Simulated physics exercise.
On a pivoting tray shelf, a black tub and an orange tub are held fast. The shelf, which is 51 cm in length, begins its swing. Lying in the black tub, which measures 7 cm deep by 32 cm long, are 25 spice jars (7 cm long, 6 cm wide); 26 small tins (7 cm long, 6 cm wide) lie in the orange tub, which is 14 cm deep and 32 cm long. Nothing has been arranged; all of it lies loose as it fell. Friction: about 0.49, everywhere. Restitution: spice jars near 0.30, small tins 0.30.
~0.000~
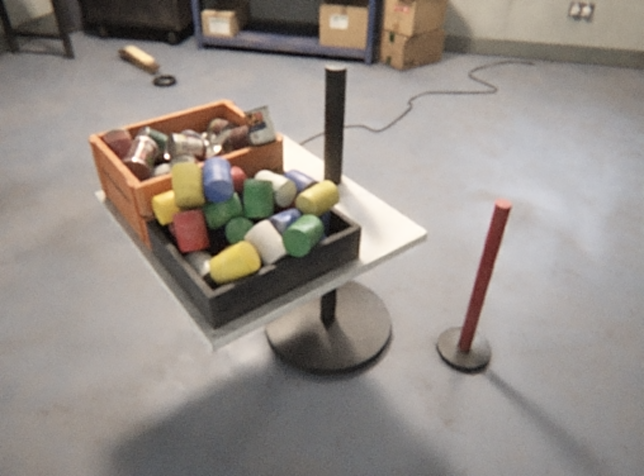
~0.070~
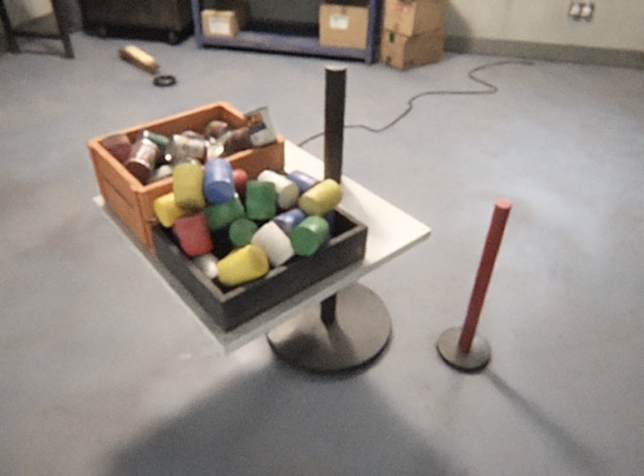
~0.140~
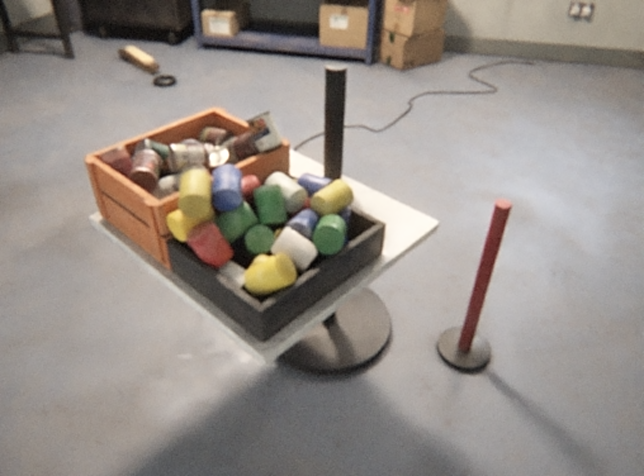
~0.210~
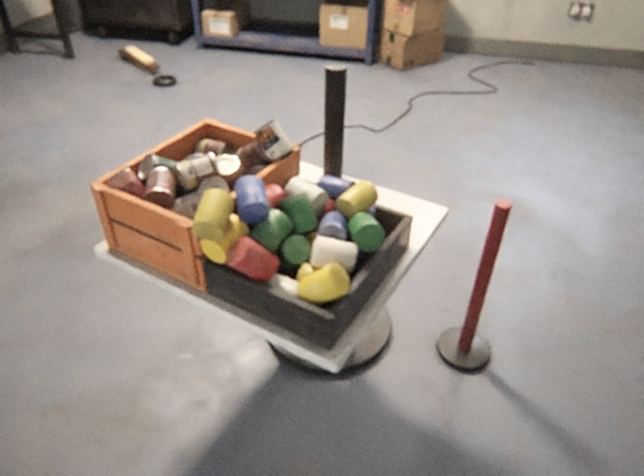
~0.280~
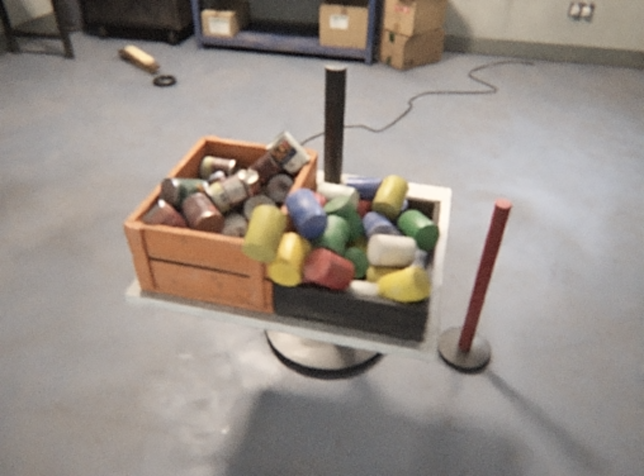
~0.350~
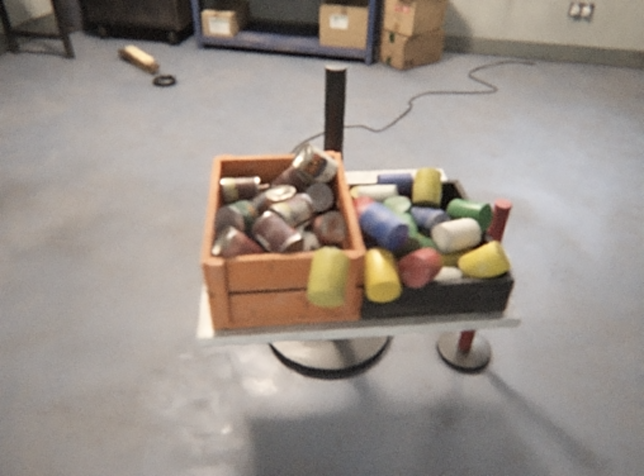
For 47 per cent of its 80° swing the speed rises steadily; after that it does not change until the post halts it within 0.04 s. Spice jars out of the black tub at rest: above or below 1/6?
Above 1/6.
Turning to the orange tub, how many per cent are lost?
For the orange tub, the loss is 0%.
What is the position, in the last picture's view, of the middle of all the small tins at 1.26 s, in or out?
Their middle is around (355, 241).
After 0.41 s, the shelf hits the red post.
After 0.49 s, 7 of 25 out of the black tub and 0 of 26 out of the orange tub.
After 0.61 s, 10 of 25 out of the black tub and 0 of 26 out of the orange tub.
After 0.83 s, 12 of 25 out of the black tub and 0 of 26 out of the orange tub.
Outcome (at 1.26 s), 12 of 25 out of the black tub and 0 of 26 out of the orange tub. Asked share, 12 of 25, 48 per cent.
